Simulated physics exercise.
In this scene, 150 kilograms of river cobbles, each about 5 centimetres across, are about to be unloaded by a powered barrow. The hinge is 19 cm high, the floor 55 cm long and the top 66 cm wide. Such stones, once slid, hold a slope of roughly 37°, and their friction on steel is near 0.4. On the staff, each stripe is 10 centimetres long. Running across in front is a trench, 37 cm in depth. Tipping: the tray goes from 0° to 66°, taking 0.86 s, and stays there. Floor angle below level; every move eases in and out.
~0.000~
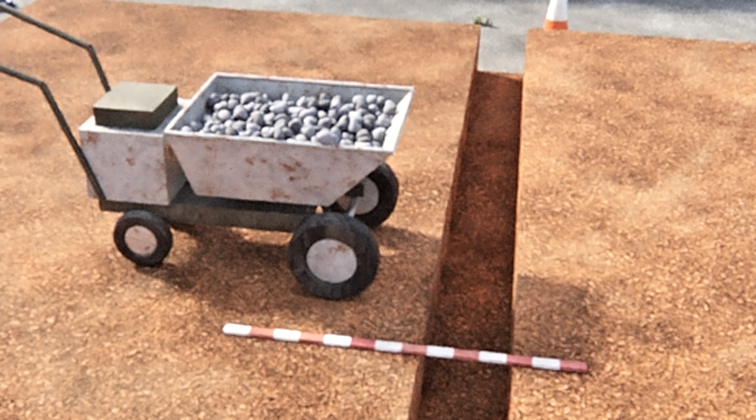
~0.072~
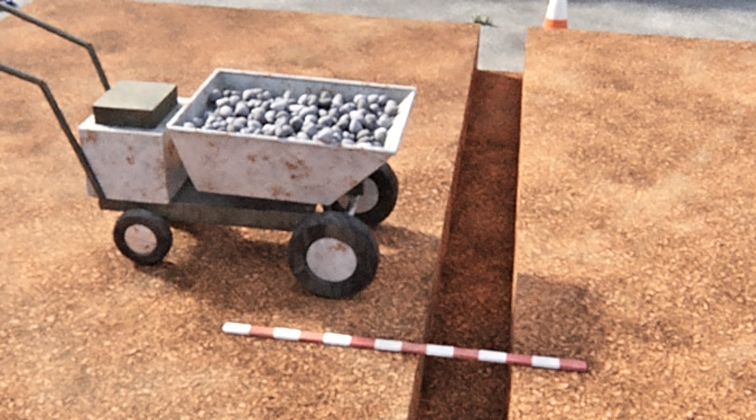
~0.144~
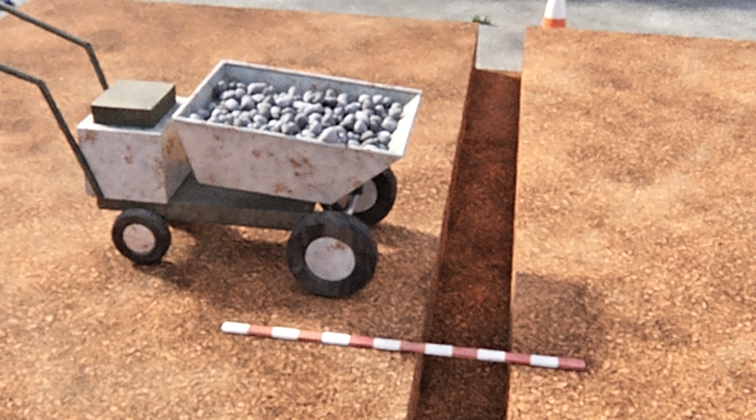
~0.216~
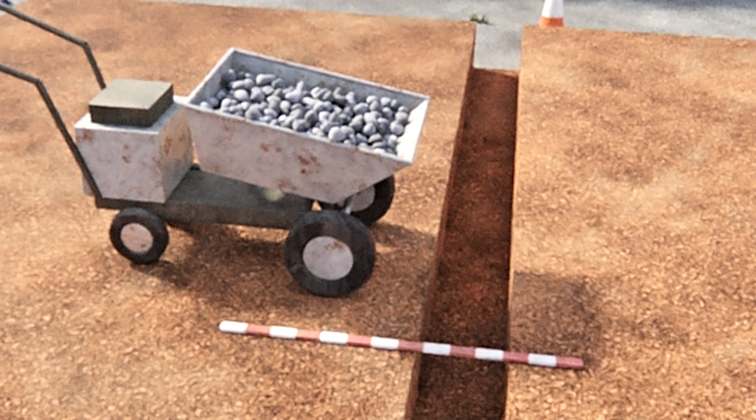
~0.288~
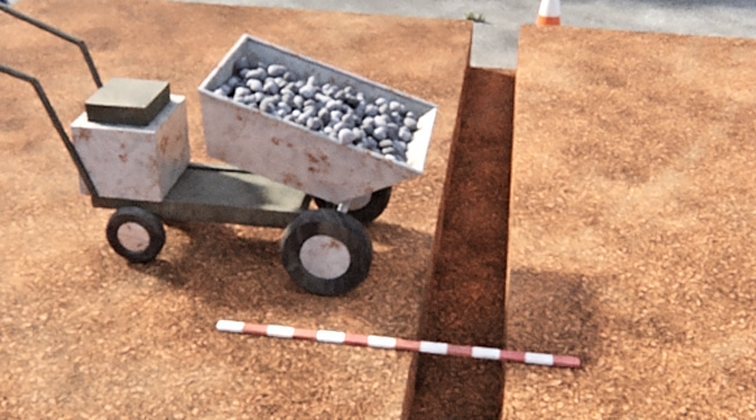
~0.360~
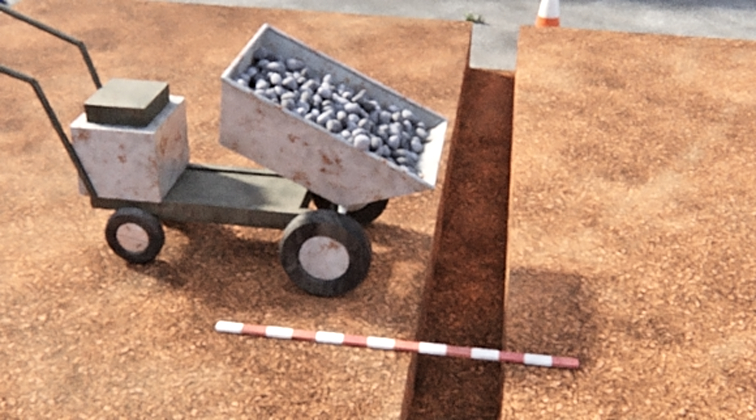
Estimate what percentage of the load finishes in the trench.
Roughly 59 percent.
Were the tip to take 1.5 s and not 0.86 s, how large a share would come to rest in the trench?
It'd be some 65 per cent.
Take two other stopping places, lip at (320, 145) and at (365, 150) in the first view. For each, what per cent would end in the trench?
I'd say some 95 per cent and some 80 per cent.
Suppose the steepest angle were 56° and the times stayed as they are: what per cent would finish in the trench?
Share in trench: Approx. 50%.
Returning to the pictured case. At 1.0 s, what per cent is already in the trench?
Close to 15 per cent has got there by then.
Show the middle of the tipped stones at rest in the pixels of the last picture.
Somewhere around (499, 314) in the last picture.
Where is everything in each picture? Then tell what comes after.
In the first frame, the tray is at 0°, its lip at (393, 152); the top of the load is at (302, 110).
In the second frame, the tray is at 1°, its lip at (396, 152); the top of the load is at (279, 107); the stones move at 0.3 m/s on average.
In the third frame, the tray is at 5°, its lip at (402, 156); the top of the load is at (271, 100); the stones move at 0.5 m/s on average.
In the fourth frame, lip at (412, 163), floor tilted 10°, highest stones at (247, 87); the stones move at 0.7 m/s on average.
In the fifth frame, the tray is at 17°, its lip at (422, 173); the top of the load is at (254, 75); the stones move at 0.9 m/s on average.
In the sixth frame, the tray is at 25°, its lip at (434, 188); the top of the load is at (271, 65); the stones move at 1.0 m/s on average.
After 0.6 s the floor is at 55°; 100 % in the tray; the foremost stones are at (454, 211).
After 1.0 s the floor is at 66°; 73 % in the tray, 15 % in the trench, 11 % past the trench; the foremost stones are at (549, 292).
After 1.3 s the floor is at 66°; 30 % in the tray, 31 % in the trench, 40 % past the trench; the foremost stones are at (700, 319).
After 3.3 s the floor is at 66°; 0 % in the tray, 59 % in the trench, 41 % past the trench; the foremost stones are past the picture's edge.
